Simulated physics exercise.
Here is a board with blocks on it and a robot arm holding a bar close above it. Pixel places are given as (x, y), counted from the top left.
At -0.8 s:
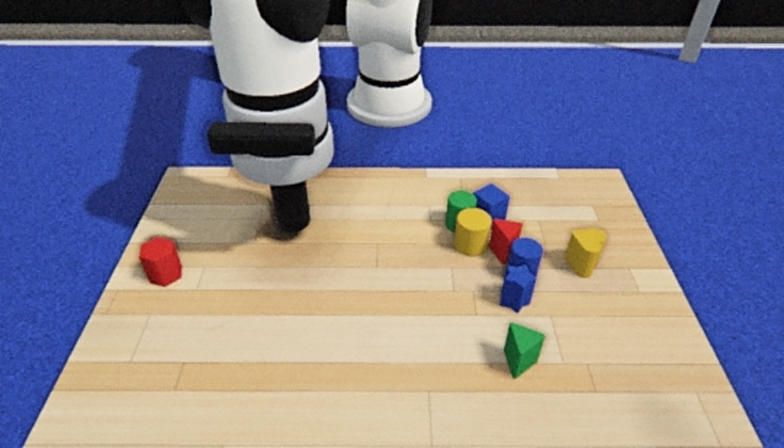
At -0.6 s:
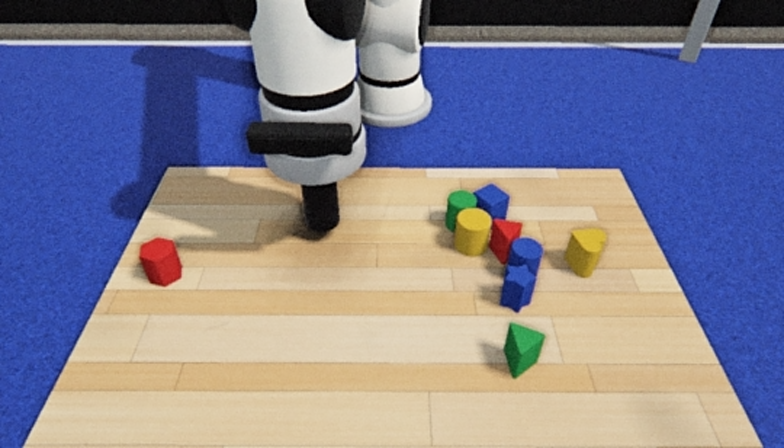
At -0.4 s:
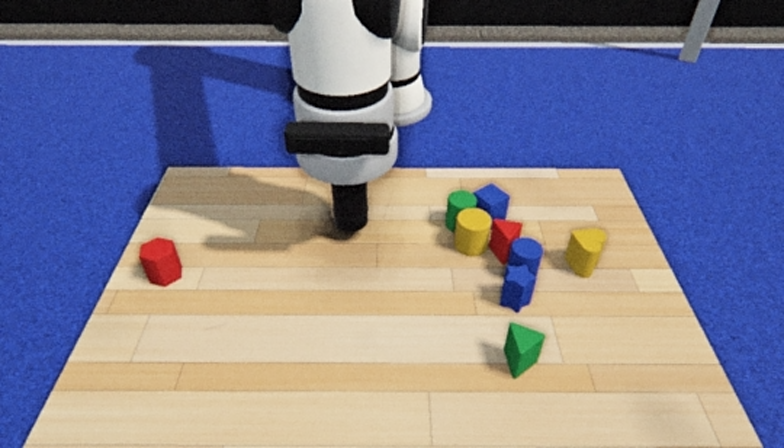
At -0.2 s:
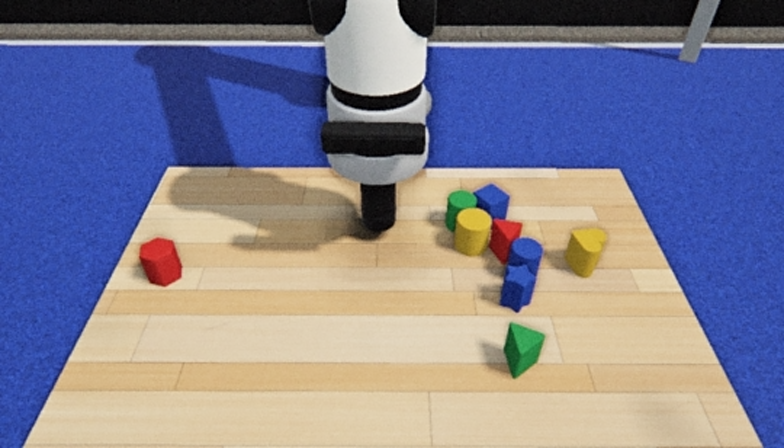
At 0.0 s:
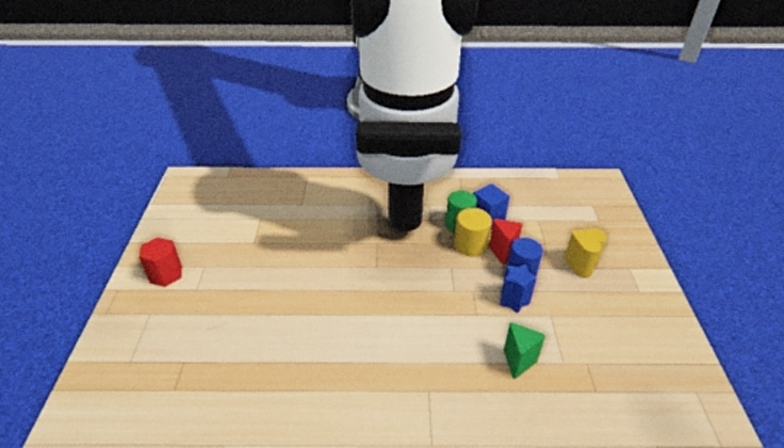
The footage shows a white robot arm holding a black bar over a wooden board scattered with red, green, yellow and blue blocks. The arm moves the bar steadily to the right, nearer the clustered blocks, while every block stays still.
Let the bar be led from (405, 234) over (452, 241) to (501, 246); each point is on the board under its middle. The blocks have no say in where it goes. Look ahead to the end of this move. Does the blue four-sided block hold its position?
I believe not.
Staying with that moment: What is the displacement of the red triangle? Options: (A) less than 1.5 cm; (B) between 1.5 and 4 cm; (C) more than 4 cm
It's C.
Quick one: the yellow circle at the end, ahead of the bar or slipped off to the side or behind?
The yellow circle won't leave the front of the bar.
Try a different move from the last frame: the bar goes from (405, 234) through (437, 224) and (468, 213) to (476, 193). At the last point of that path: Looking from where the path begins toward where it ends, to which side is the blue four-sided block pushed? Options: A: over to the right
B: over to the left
A: Over to the right.
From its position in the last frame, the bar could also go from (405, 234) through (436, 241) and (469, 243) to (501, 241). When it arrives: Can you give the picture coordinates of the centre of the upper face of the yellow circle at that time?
Expect it around (542, 218).
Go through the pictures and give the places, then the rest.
Tip of the bar at (294, 222), middles of tops, green circle at (462, 198), yellow circle at (474, 218), blue four-sided block at (492, 193), red triangle at (508, 226), in the first picture.
Bar at (323, 222), nothing pushed, in the second picture.
Bar at (351, 222), nothing pushed, in the third picture.
Bar at (379, 222), nothing pushed, in the fourth picture.
Bar at (405, 221), green circle at (462, 198), yellow circle at (474, 218), blue four-sided block at (492, 193), red triangle at (508, 226), in the fifth picture.
What follows on the original path. One third of the way, bar at (437, 227); nothing pushed yet.
Two thirds of the way, bar at (471, 231); green circle at (471, 196); yellow circle at (509, 219); blue four-sided block at (497, 189), turned 30° clockwise; red triangle at (534, 230), turned 70° clockwise.
At the end, bar at (504, 234); green circle at (471, 196); yellow circle at (542, 222); blue four-sided block at (497, 189), turned 30° clockwise; red triangle at (560, 238), turned 90° clockwise.
